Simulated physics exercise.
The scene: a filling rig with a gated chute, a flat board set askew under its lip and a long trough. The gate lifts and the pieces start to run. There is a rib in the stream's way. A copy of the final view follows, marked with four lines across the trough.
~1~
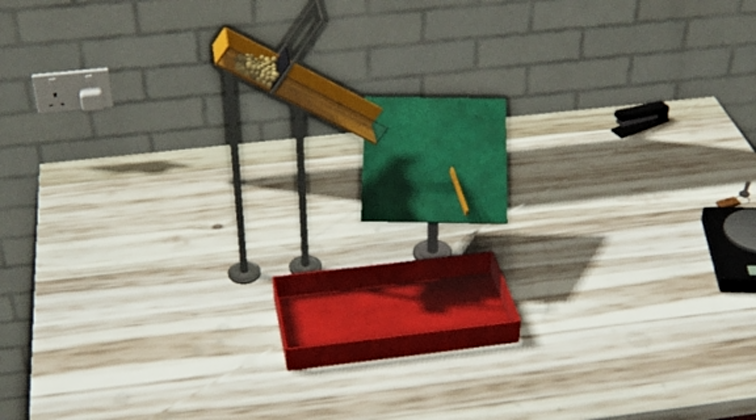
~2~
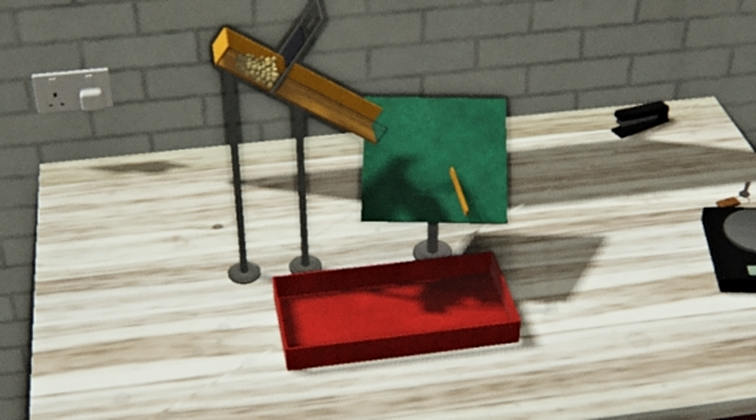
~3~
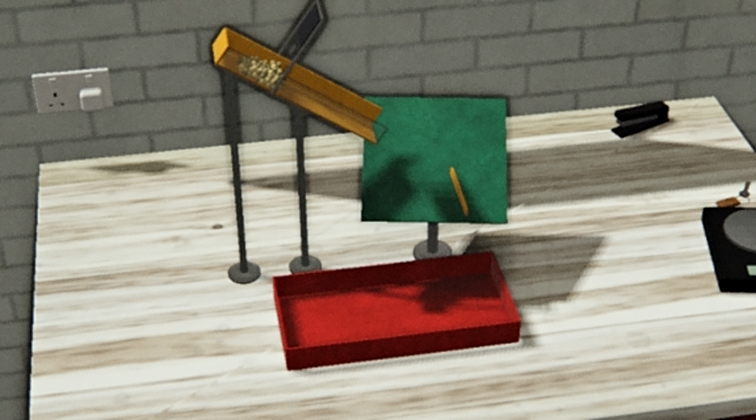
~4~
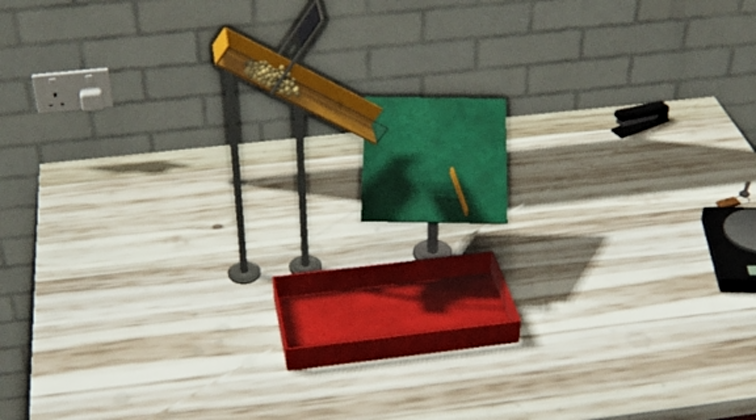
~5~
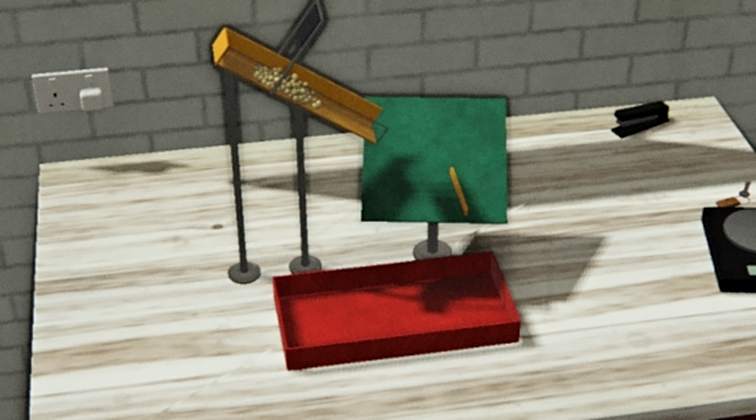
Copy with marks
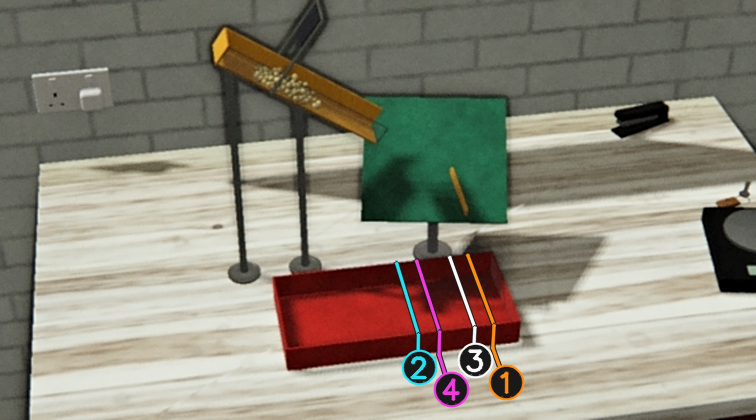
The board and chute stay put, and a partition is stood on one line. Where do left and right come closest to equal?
3 is best.
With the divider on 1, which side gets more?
More lands on the left.
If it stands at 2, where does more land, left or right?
More lands on the right.
On the marked copy, line 1 crosses the front rim at (493, 324); line 2 crosses the front rim at (418, 333); line 3 crosses the front rim at (474, 326); line 4 crosses the front rim at (439, 331).
For line 1, of what is caught, most on the left of the divider, a small part on the right.
For line 2, of what is caught, a stray few on the left of the divider, nearly all on the right.
For line 3, of what is caught, about half on the left of the divider, about half on the right.
For line 4, of what is caught, a small part on the left of the divider, nearly all on the right.
